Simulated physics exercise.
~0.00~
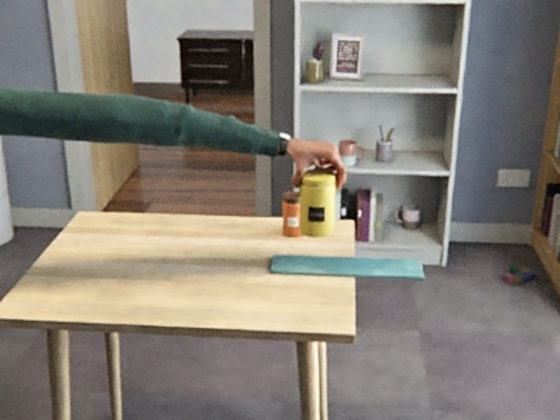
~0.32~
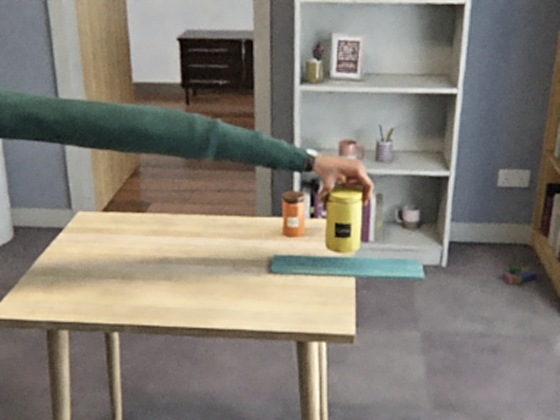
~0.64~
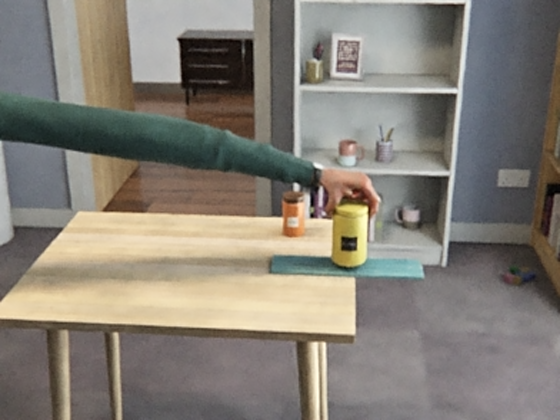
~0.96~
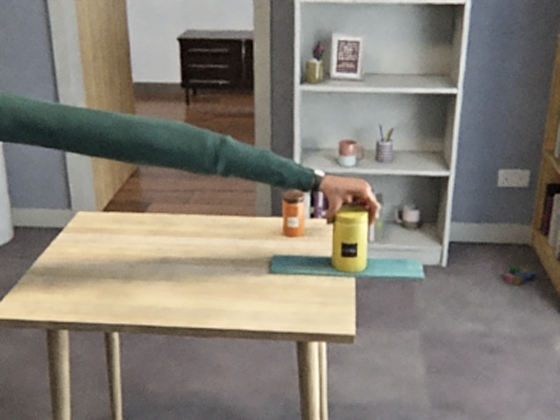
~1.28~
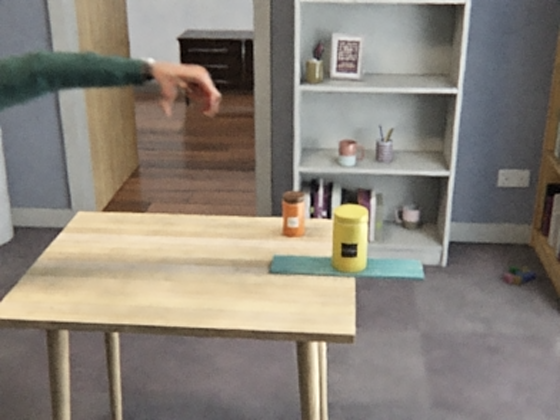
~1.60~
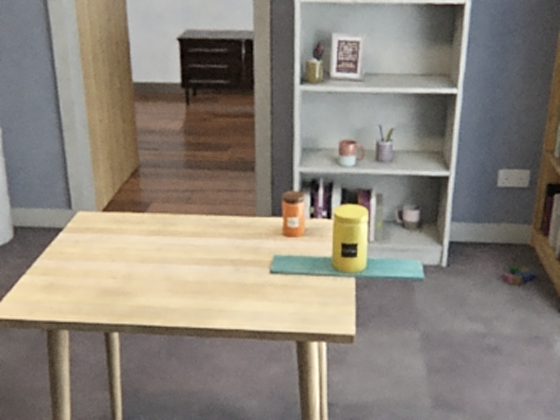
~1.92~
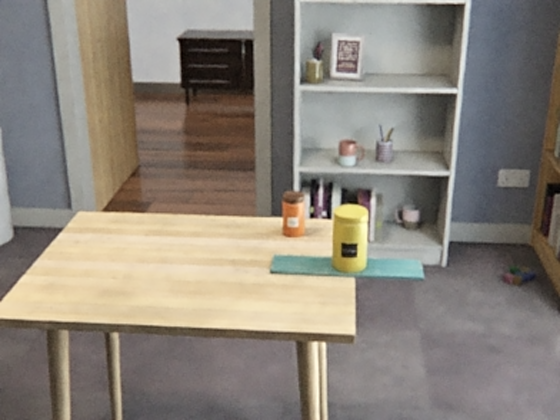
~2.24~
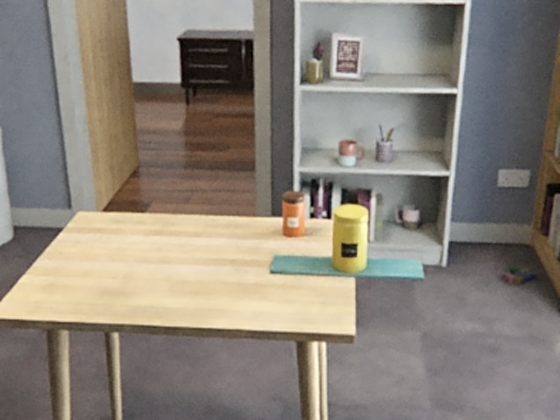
We see a hand move a yellow jar from beside an orange jar on a wooden table rightward and down onto a turquoise board jutting past the table's edge. The hand lets go and withdraws, and the board and both jars stay still.
